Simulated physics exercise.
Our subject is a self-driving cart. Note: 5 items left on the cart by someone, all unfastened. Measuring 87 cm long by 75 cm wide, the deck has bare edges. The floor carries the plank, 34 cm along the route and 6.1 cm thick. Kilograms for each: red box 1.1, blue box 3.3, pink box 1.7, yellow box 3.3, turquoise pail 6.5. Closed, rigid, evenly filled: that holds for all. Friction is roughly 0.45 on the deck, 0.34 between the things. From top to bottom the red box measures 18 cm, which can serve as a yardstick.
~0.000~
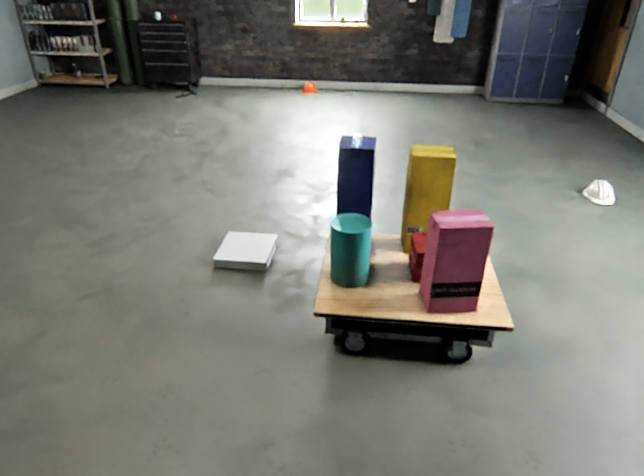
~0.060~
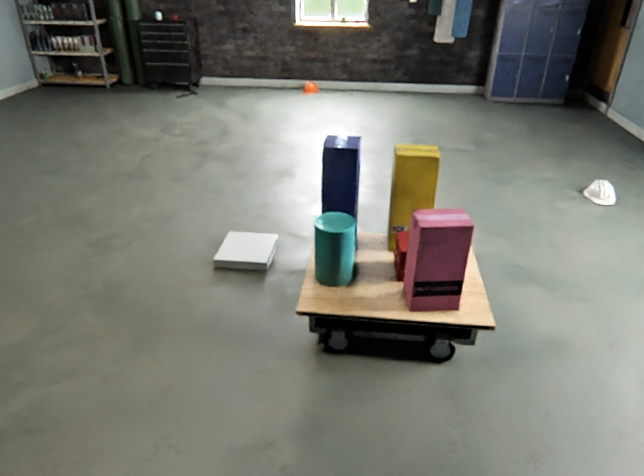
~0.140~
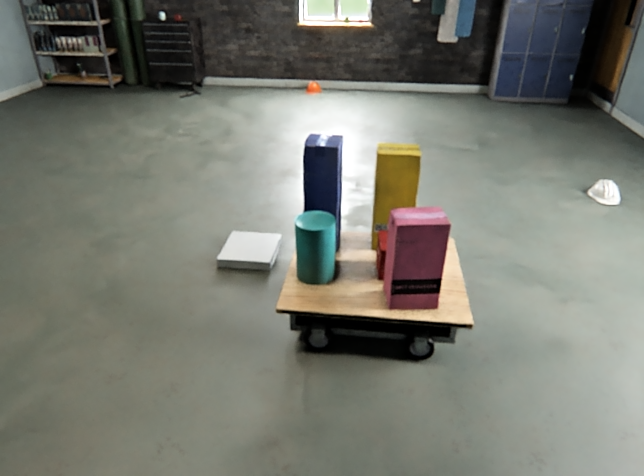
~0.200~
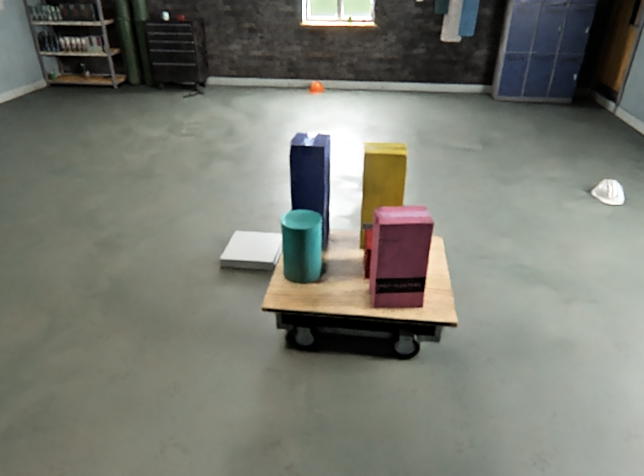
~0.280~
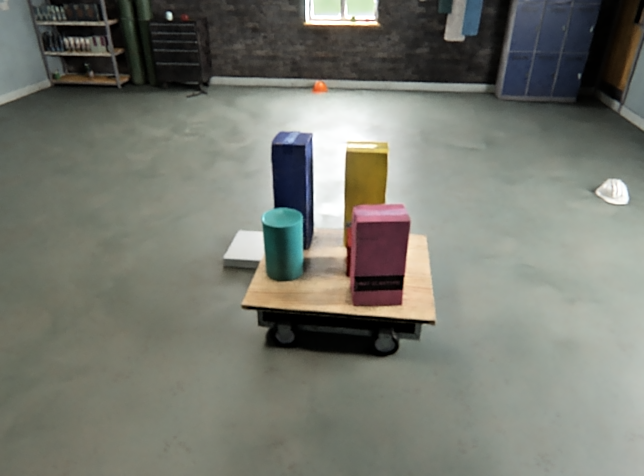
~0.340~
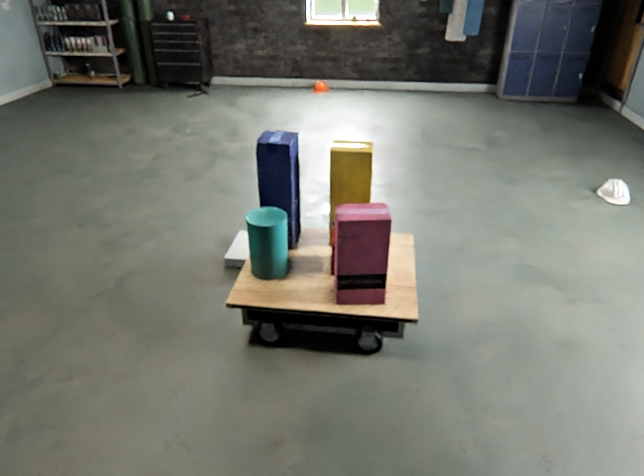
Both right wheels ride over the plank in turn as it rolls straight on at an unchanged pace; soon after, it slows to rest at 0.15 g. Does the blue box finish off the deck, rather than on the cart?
No.
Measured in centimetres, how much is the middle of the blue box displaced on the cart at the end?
About 48 cm.
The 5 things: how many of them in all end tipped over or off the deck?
In all, 4.
Around 0.64 s, cart 90 cm along; blue box at 21° to upright near (216, 172); turquoise pail at 23° to upright; yellow box at 16° to upright.
Around 1.04 s, cart 146 cm along; blue box at 57° to upright near (143, 209); turquoise pail at 67° to upright; yellow box at 42° to upright.
Around 1.34 s, cart 186 cm along; pink box now off the deck; blue box at 74° to upright near (70, 212); yellow box on its side.
Around 2.04 s, cart 232 cm along; turquoise pail now off the deck; blue box on its side; yellow box on its side.
Finally (2.6 s), off the deck, pink box and turquoise pail; on their side or leaning hard on the cart, blue box and yellow box; the last one still in place (within 10 cm).
